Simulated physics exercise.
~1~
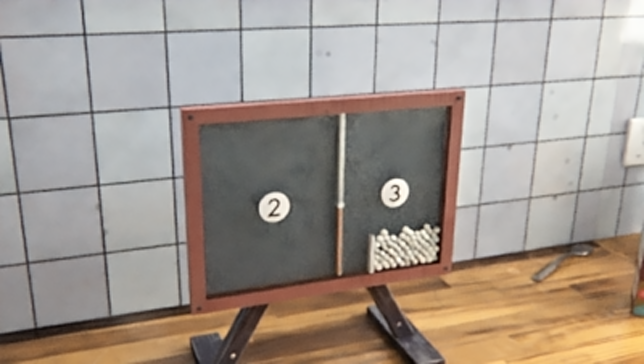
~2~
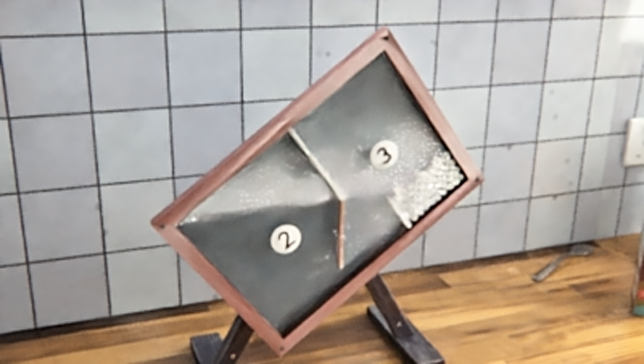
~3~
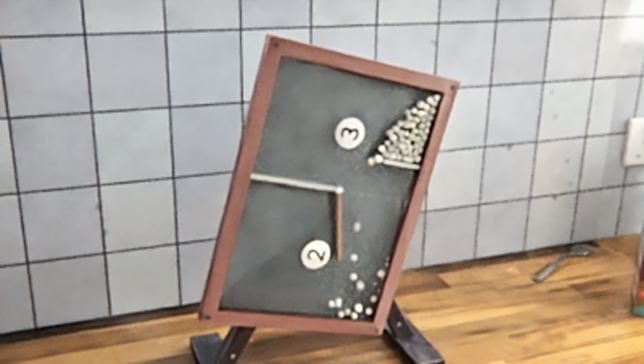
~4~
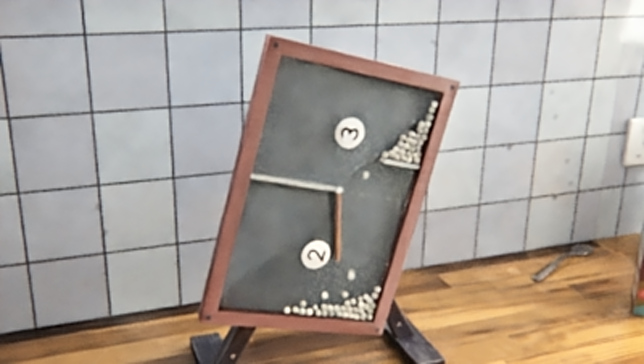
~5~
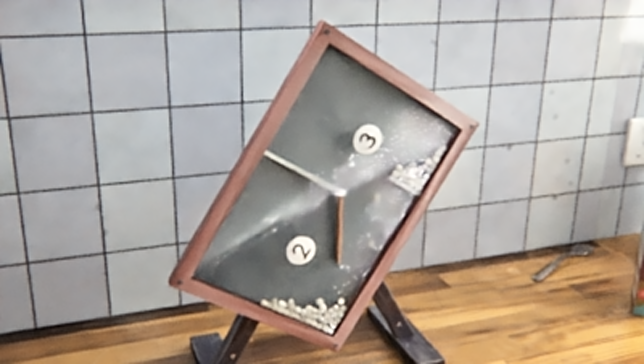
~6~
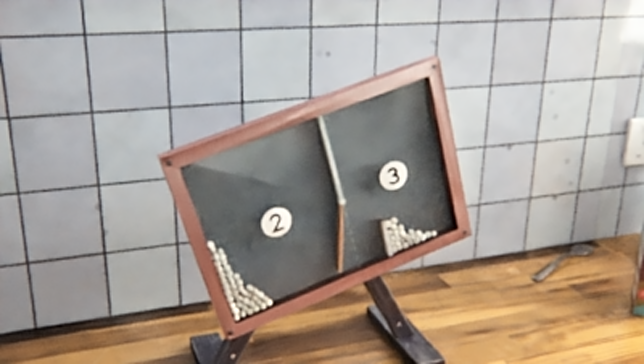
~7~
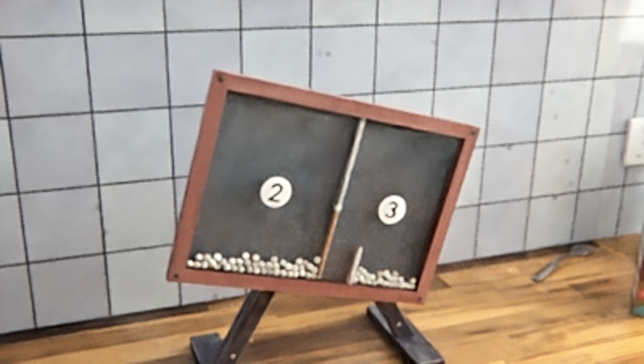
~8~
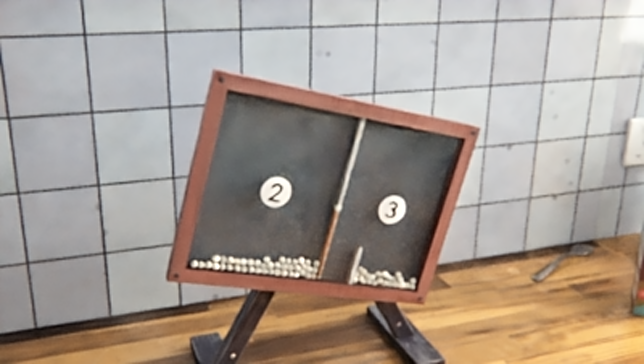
On a wooden kitchen counter, a framed case of small white balls tipped steeply anticlockwise, spilling many from side three into side two, then swung back past level and stopped tilted slightly clockwise, with more balls resting in side two than in side three.
